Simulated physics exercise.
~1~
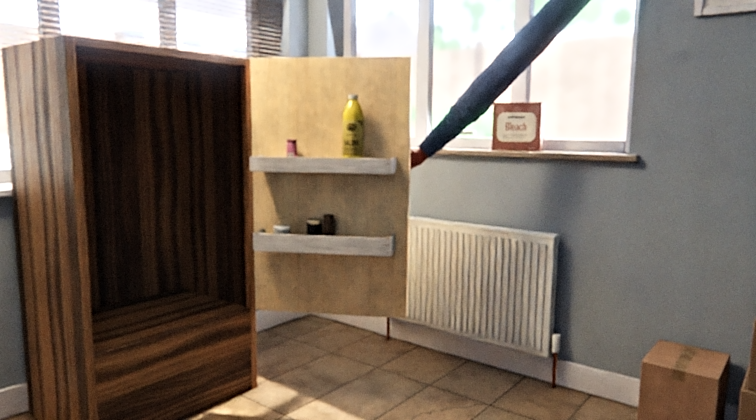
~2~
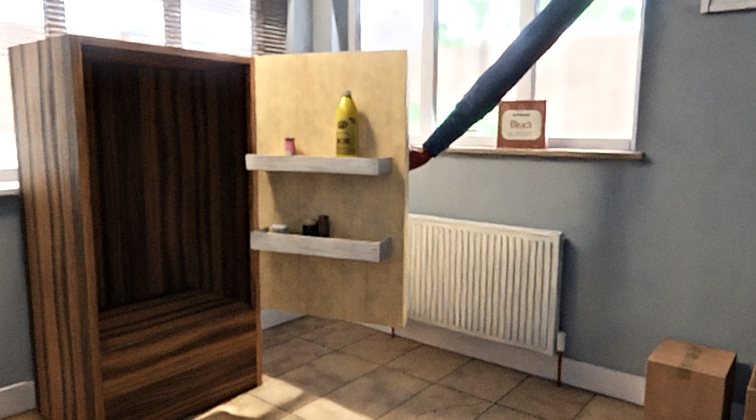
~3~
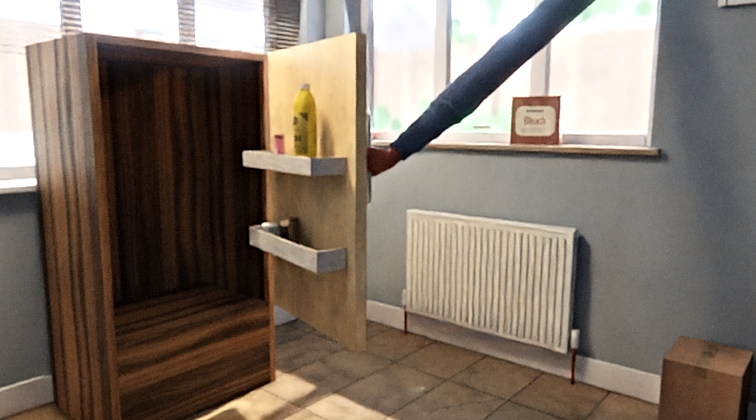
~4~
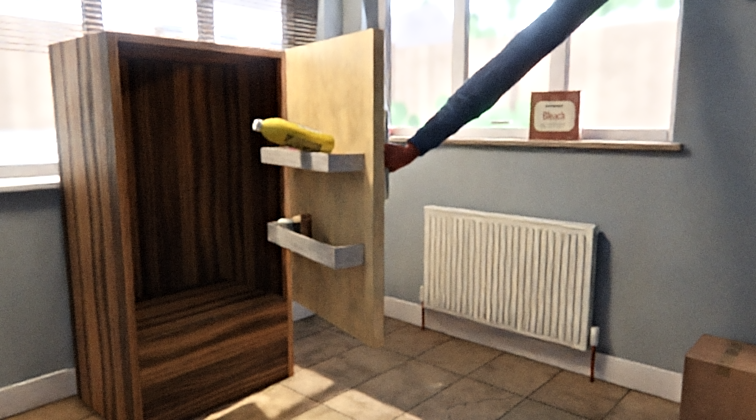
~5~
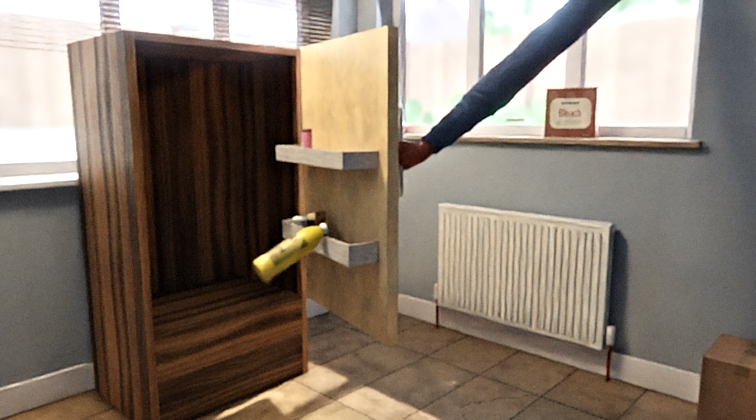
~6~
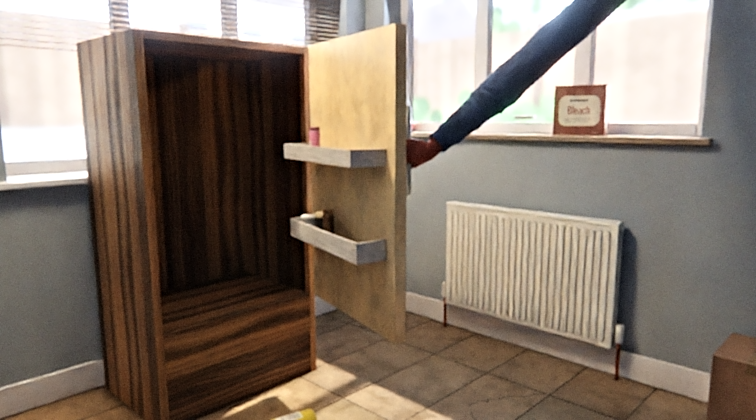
In a sunlit room, an arm swings a larder door partway shut, and a yellow bottle topples off its rack, dropping floorward.
